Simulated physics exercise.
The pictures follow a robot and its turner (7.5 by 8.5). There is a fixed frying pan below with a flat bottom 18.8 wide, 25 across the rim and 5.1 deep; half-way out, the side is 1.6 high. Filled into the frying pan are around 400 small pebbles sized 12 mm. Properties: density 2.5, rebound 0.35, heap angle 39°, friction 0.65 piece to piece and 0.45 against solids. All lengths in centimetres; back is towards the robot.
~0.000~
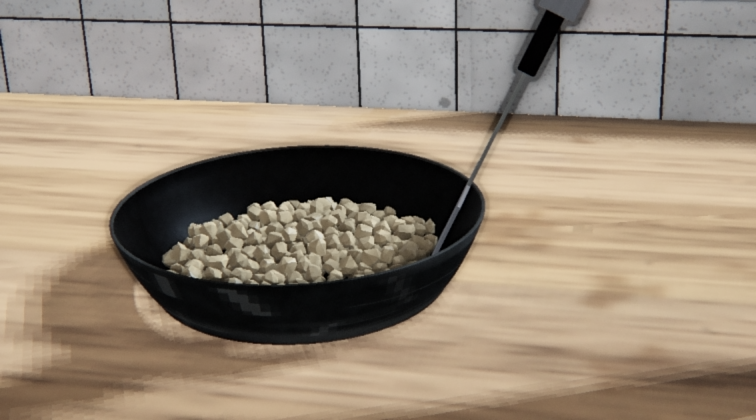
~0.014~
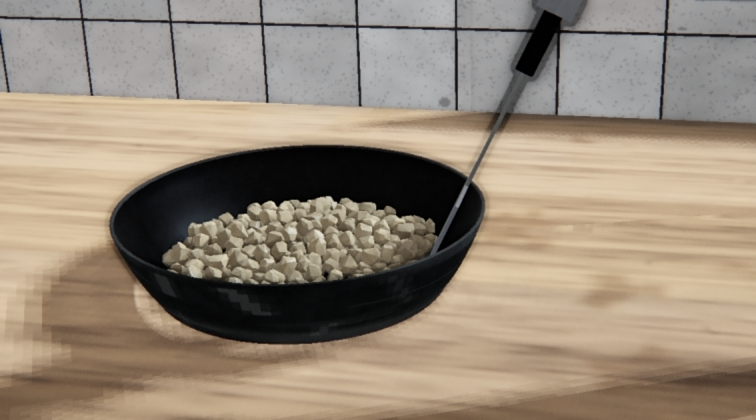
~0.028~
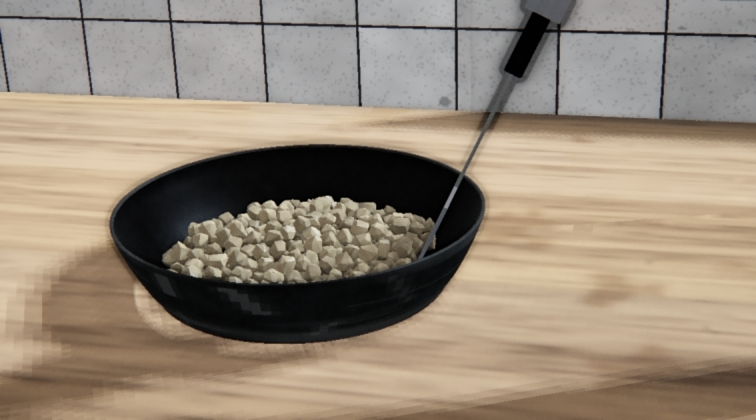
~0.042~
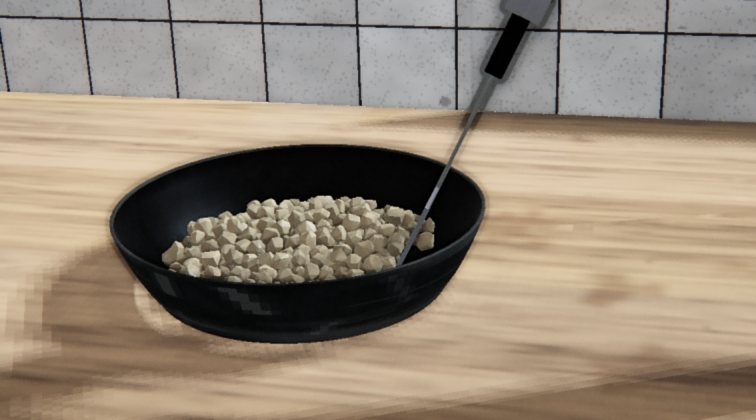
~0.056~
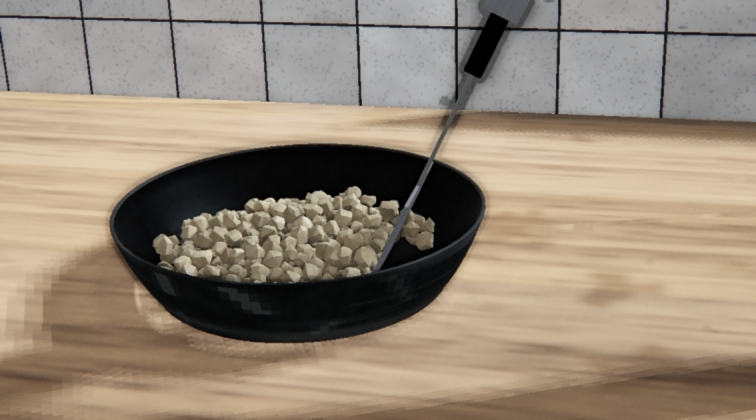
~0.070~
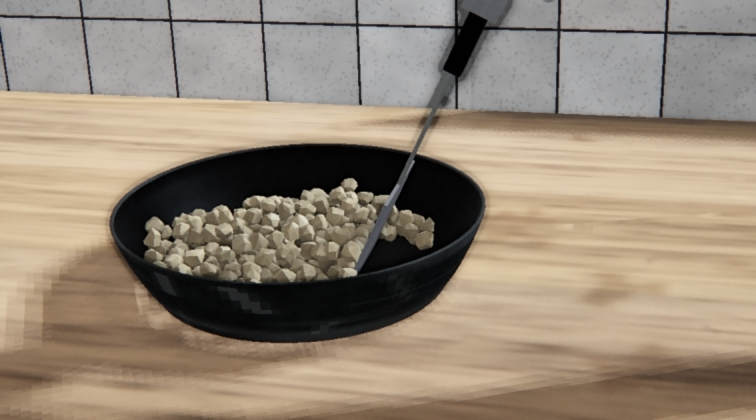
The clip opens on a black frying pan of small beige pebbles on a wooden surface, with a turner slanting into its right side. The turner barely shifts at first, then slides left through the pan, pushing pebbles leftward into a slightly higher heap and exposing some dark pan behind it.
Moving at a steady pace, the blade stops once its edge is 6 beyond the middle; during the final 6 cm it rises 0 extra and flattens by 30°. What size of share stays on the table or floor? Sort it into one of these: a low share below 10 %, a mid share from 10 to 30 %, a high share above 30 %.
A low share, below 10 %.
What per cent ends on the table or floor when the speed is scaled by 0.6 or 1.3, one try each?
Around 0 per cent, then around 5 per cent, would end on the table or floor.
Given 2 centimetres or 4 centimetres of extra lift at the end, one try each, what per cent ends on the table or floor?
About 5 and 10 per cent.
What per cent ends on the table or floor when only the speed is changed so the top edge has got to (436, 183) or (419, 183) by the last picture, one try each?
0 % and 0 %.
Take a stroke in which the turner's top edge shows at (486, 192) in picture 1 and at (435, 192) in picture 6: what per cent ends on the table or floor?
Roughly 0 %.
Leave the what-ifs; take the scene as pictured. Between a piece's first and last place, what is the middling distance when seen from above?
Level distance of roughly 5 cm.
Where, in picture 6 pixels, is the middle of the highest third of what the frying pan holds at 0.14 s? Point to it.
Around (216, 220).
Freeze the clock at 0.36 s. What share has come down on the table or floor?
About 0 per cent.
By 0.10 s, sloping 64°, highest piece 5 above the table; 395 in the frying pan.
By 0.14 s, sloping 53°, highest piece 6 above the table; 395 in the frying pan.
By 0.36 s, sloping 35°, highest piece 6 above the table; 388 in the frying pan, 7 on the table or floor.
By 1.41 s, sloping 35°, highest piece 6 above the table; 388 in the frying pan, 7 on the table or floor.
Final count, 388 in the frying pan, 7 on the table or floor. That is 2 % on the table or floor.
